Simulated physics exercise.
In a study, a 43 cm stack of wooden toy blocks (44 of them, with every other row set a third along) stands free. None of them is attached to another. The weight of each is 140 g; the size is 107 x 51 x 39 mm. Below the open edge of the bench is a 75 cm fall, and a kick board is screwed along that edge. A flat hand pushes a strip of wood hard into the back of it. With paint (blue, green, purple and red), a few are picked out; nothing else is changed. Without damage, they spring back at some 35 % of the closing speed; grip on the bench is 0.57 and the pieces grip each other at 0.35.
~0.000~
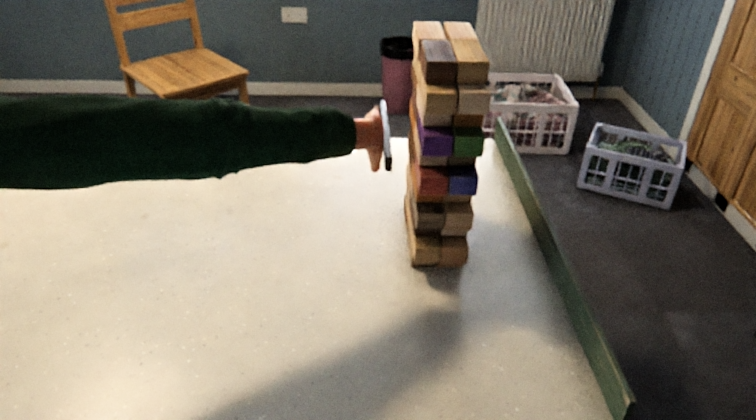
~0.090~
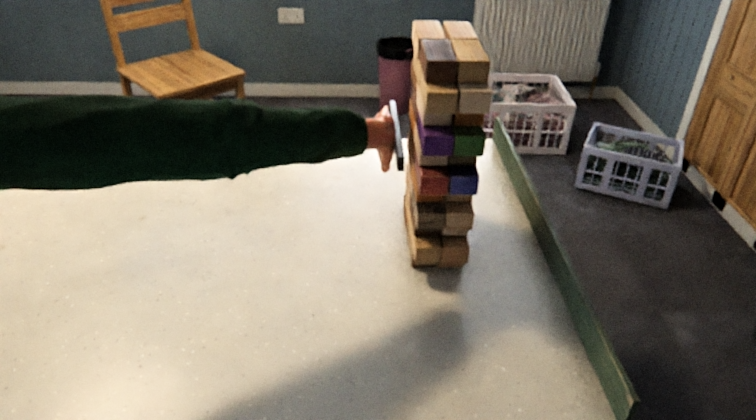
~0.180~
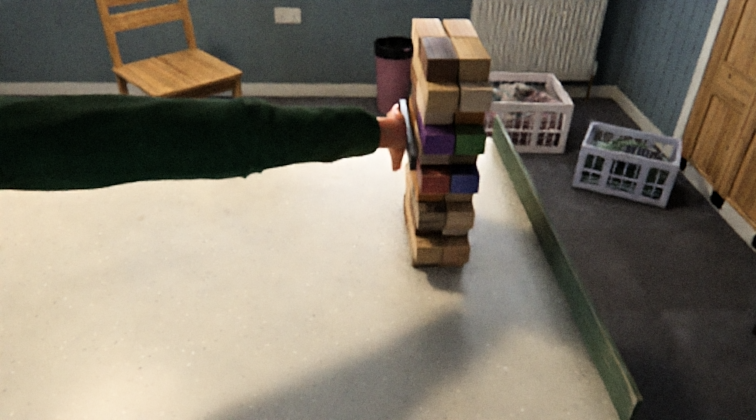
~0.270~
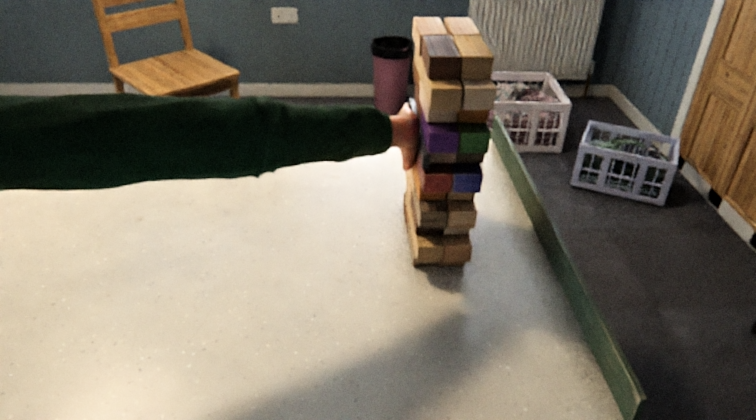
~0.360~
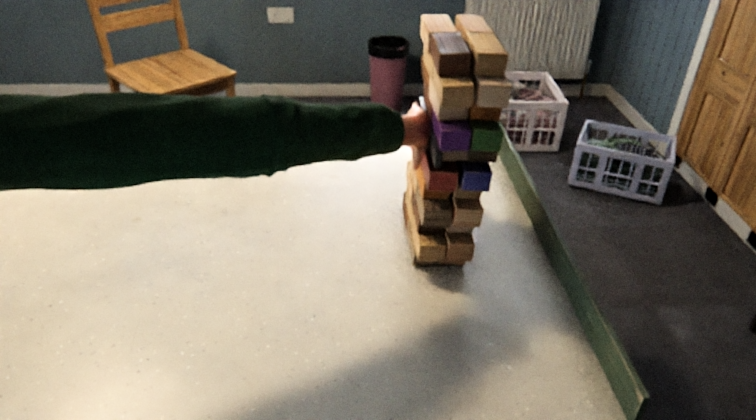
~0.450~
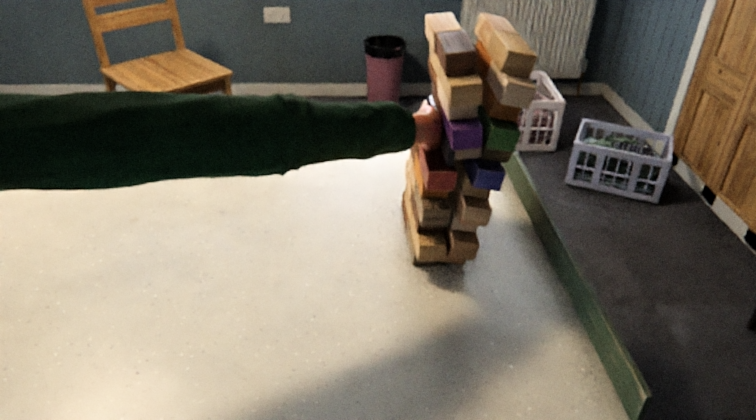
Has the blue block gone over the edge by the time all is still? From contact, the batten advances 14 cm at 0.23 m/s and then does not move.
It will head down the drop.
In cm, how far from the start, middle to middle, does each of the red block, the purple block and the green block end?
Here red ends up 2 centimetres away, purple 28 centimetres and green 122 centimetres.
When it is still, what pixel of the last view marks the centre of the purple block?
Near pixel (516, 234).
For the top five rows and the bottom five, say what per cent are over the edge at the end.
50 % and 10 %.
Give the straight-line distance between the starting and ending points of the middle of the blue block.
Close to 109 cm, in a straight line.
After 0.72 s, none of the 44 blocks over the edge, 33 disturbed; blue block 45° from how it stood, 52 mm lower; green block 45° from how it stood, 7 cm lower.
After 1.16 s, 12 of the 44 blocks over the edge; blue block 24° from how it stood, 90 cm lower; purple block upside down.
In the end (2.0 s), 14 of the 44 blocks over the edge; blue block 95 cm lower; purple block upside down; green block upside down. From the last view, middles, purple block near (516, 234).
